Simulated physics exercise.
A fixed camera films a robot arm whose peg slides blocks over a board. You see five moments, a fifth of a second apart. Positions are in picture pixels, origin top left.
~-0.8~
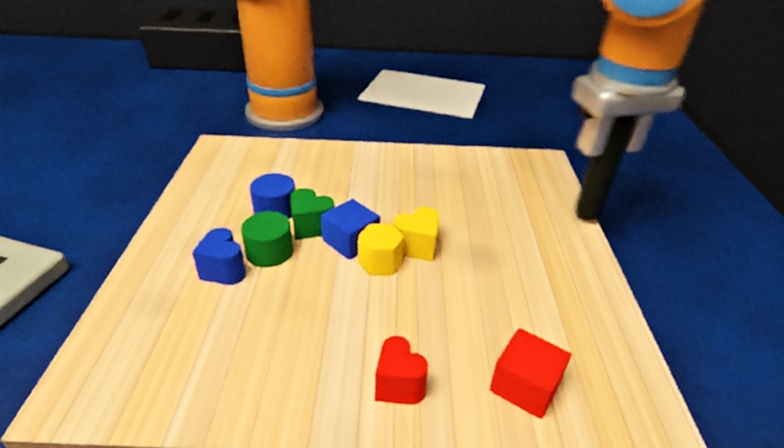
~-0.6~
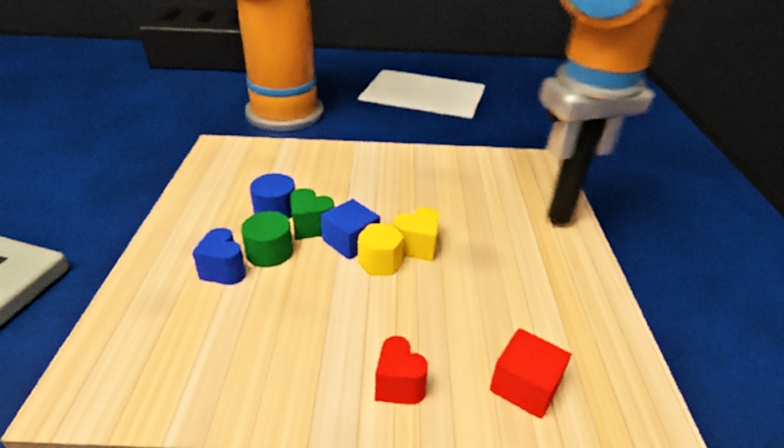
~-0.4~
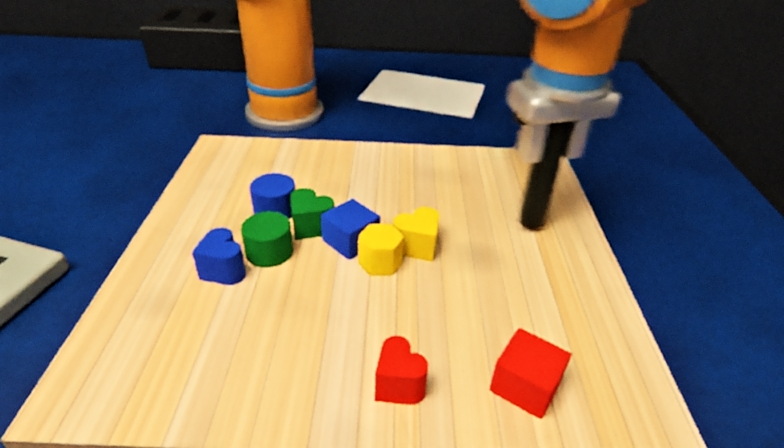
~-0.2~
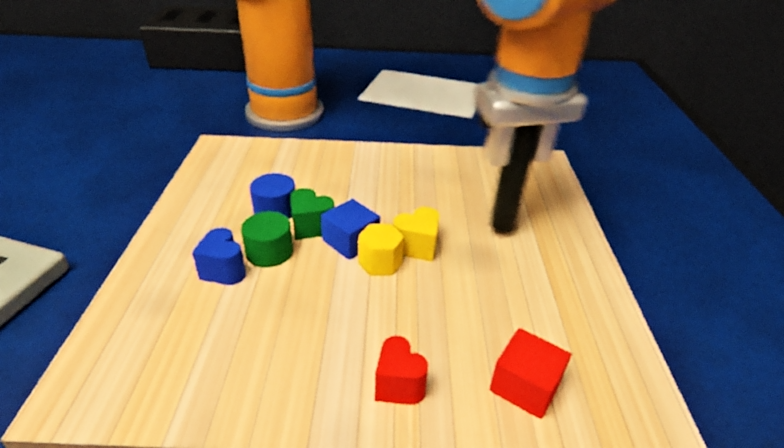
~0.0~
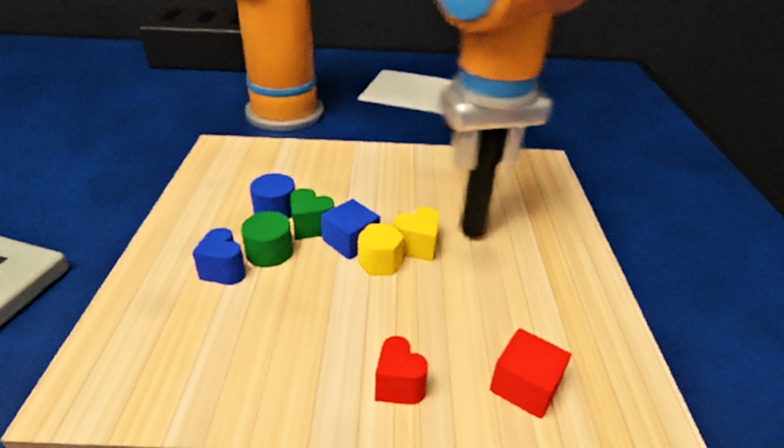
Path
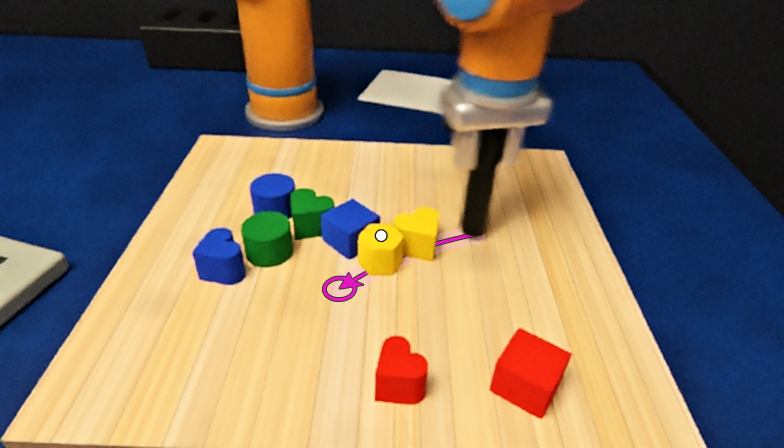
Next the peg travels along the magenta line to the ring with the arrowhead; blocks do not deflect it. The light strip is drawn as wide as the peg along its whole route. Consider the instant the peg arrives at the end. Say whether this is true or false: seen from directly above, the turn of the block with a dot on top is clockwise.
It is false.
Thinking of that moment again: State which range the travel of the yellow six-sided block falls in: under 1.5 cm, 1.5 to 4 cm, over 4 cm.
Ends over 4 cm away.
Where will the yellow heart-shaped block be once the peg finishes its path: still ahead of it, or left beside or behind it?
Beside or behind.
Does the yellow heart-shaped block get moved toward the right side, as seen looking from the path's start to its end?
Going by the path, yes.
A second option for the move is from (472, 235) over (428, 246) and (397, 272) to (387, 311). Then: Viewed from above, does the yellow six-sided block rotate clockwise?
That would be a no.
The line goes from (472, 235) through (405, 254) to (340, 289); the dot is on the yellow six-sided block.
What follows on the original path. One third of the way, peg at (427, 240); yellow six-sided block at (369, 242), turned 30° anticlockwise; yellow heart-shaped block at (396, 221).
Two thirds of the way, peg at (382, 258); green heart-shaped block at (299, 196); blue square at (333, 213); yellow six-sided block at (346, 266), turned 60° anticlockwise; yellow heart-shaped block at (348, 236).
At the end, peg at (339, 282); green round block unmoved; green heart-shaped block at (298, 195); blue square at (332, 213), turned 10° clockwise; yellow six-sided block at (321, 286), turned 100° anticlockwise; yellow heart-shaped block at (321, 240), turned 30° clockwise.
